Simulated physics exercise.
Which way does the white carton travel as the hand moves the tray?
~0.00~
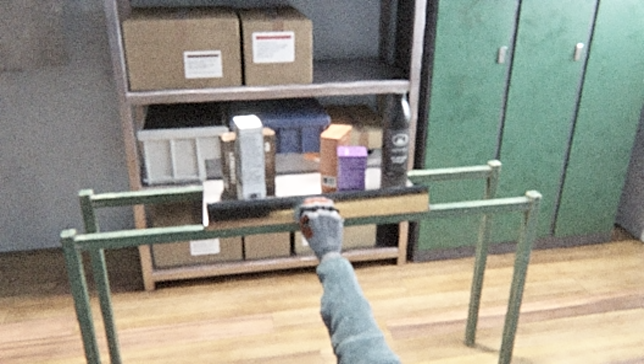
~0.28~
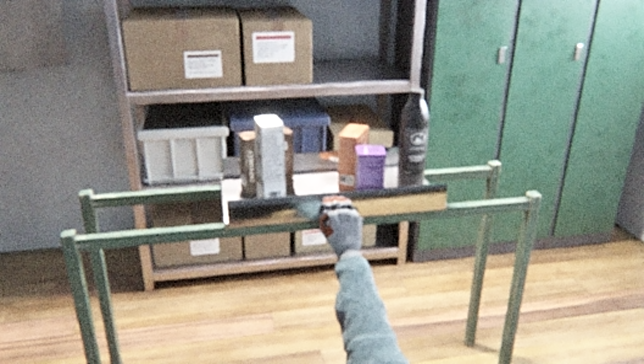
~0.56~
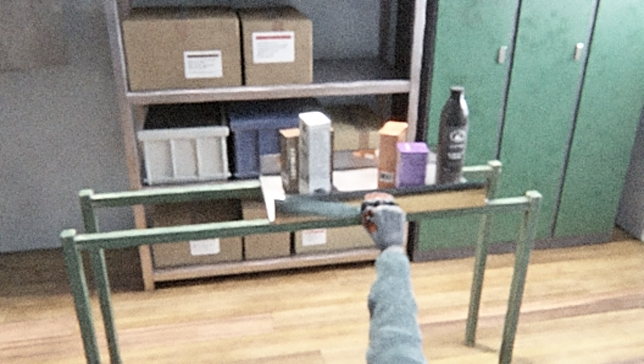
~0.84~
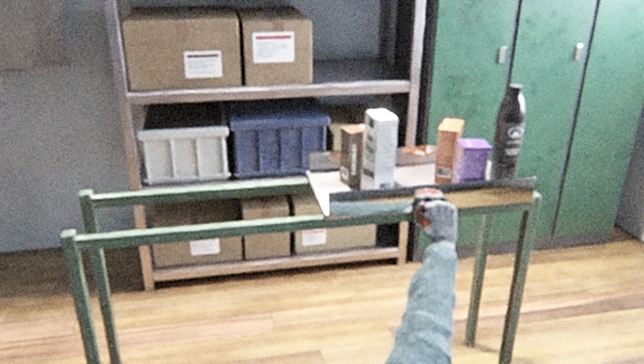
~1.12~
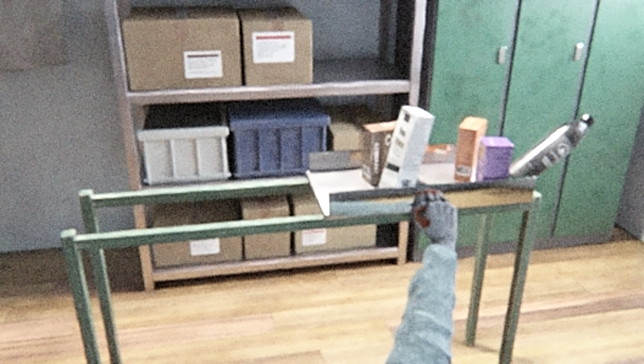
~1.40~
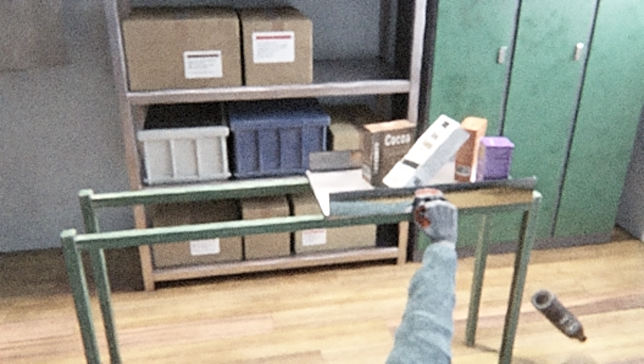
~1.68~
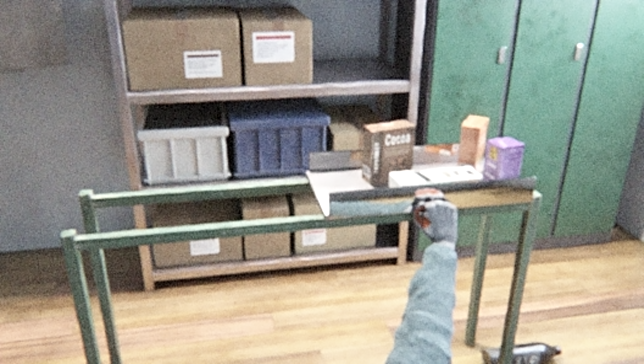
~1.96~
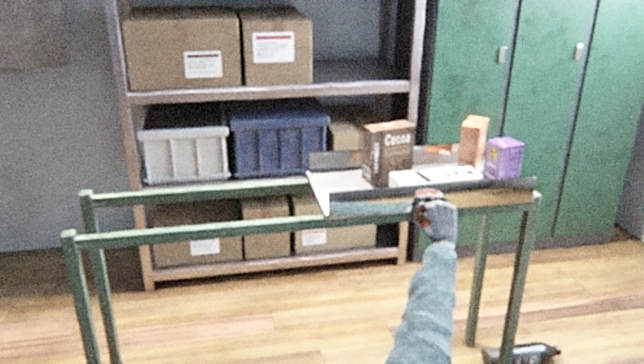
The white carton travels to the right along with the tray.
